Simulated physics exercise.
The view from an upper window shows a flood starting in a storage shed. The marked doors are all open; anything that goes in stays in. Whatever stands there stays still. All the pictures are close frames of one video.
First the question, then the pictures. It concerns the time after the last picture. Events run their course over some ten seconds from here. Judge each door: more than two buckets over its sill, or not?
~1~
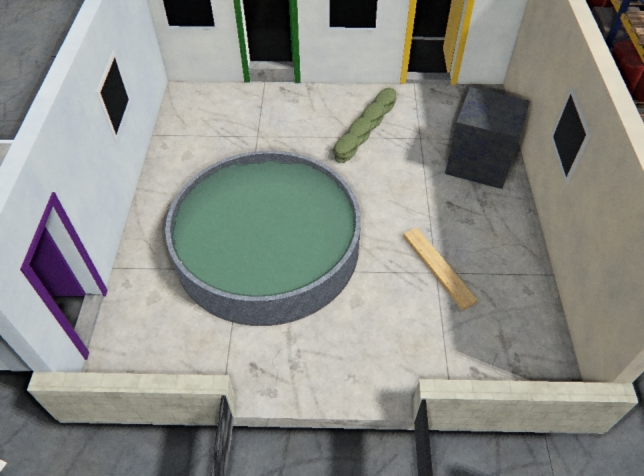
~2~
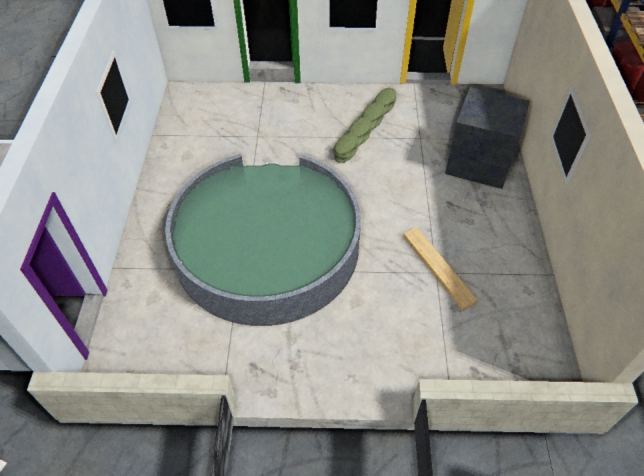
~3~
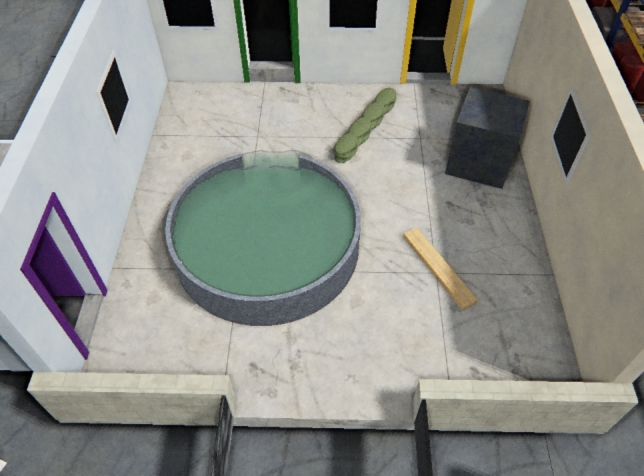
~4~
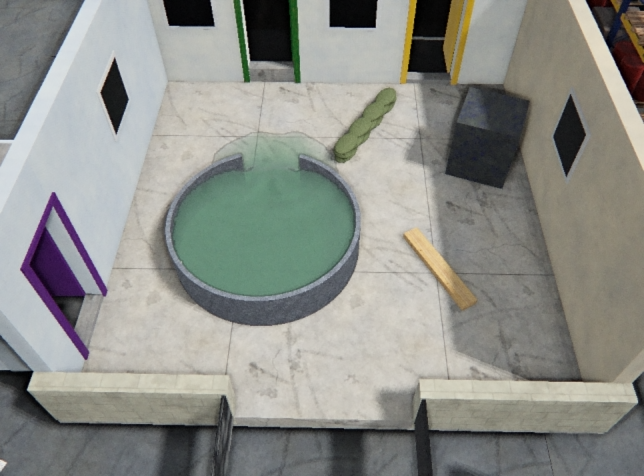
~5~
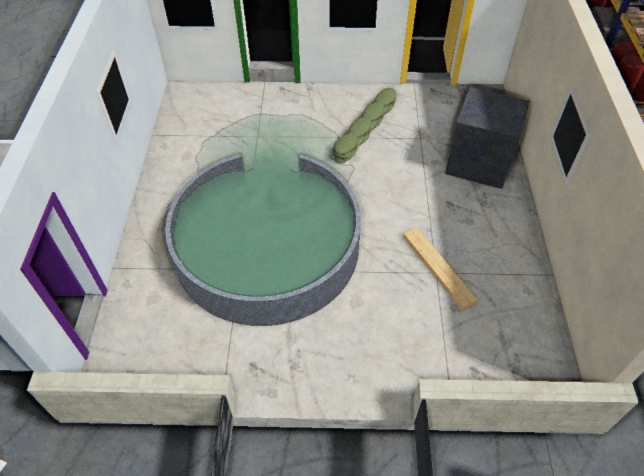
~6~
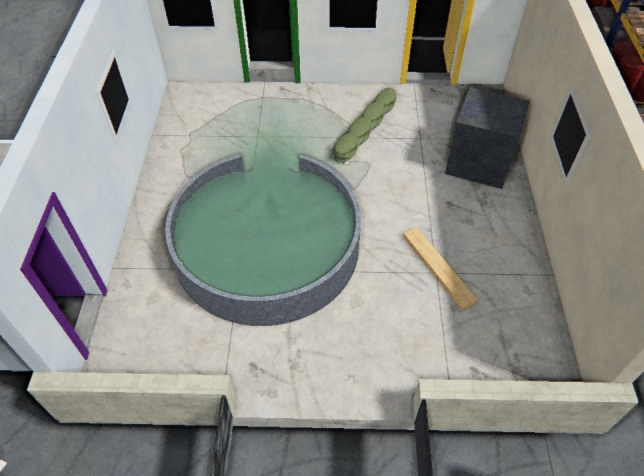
Outcome: Green door: Two pails at most; yellow door: Two pails at most; purple door: Two pails at most.
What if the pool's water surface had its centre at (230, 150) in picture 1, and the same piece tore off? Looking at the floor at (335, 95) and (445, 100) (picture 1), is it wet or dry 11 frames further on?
The first spot is swamped and the second is swamped.
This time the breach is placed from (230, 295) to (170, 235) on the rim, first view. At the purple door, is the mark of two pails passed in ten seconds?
Here the purple door overshoots.
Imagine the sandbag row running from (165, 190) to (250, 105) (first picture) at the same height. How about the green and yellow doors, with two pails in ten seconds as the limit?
Green door: Falls short; yellow door: Exceeds it.
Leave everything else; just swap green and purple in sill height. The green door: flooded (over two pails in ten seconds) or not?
I'd say the green door breaks the cap in that case.
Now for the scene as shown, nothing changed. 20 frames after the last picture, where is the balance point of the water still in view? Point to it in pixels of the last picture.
Close to (277, 179).
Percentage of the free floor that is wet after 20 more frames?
Near 35 in a hundred.
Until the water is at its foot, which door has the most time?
The purple-painted one.
A moment on, water covers 25 % of the floor; the green door wet at the sill, nothing in, the yellow door not reached, the purple door not reached.
Next, water covers 25 % of the floor; the green door wet at the sill, nothing in, the yellow door wet at the sill, nothing in, the purple door not reached.
Then, water covers 35 % of the floor; the green door wet at the sill, nothing in, the yellow door wet at the sill, nothing in, the purple door not reached.
Later, water covers 60 % of the floor; the green door wet at the sill, nothing in, the yellow door under two buckets in, the purple door wet at the sill, nothing in.
In the end, water covers 95 % of the floor; the green door wet at the sill, nothing in, the yellow door under two buckets in, the purple door wet at the sill, nothing in.
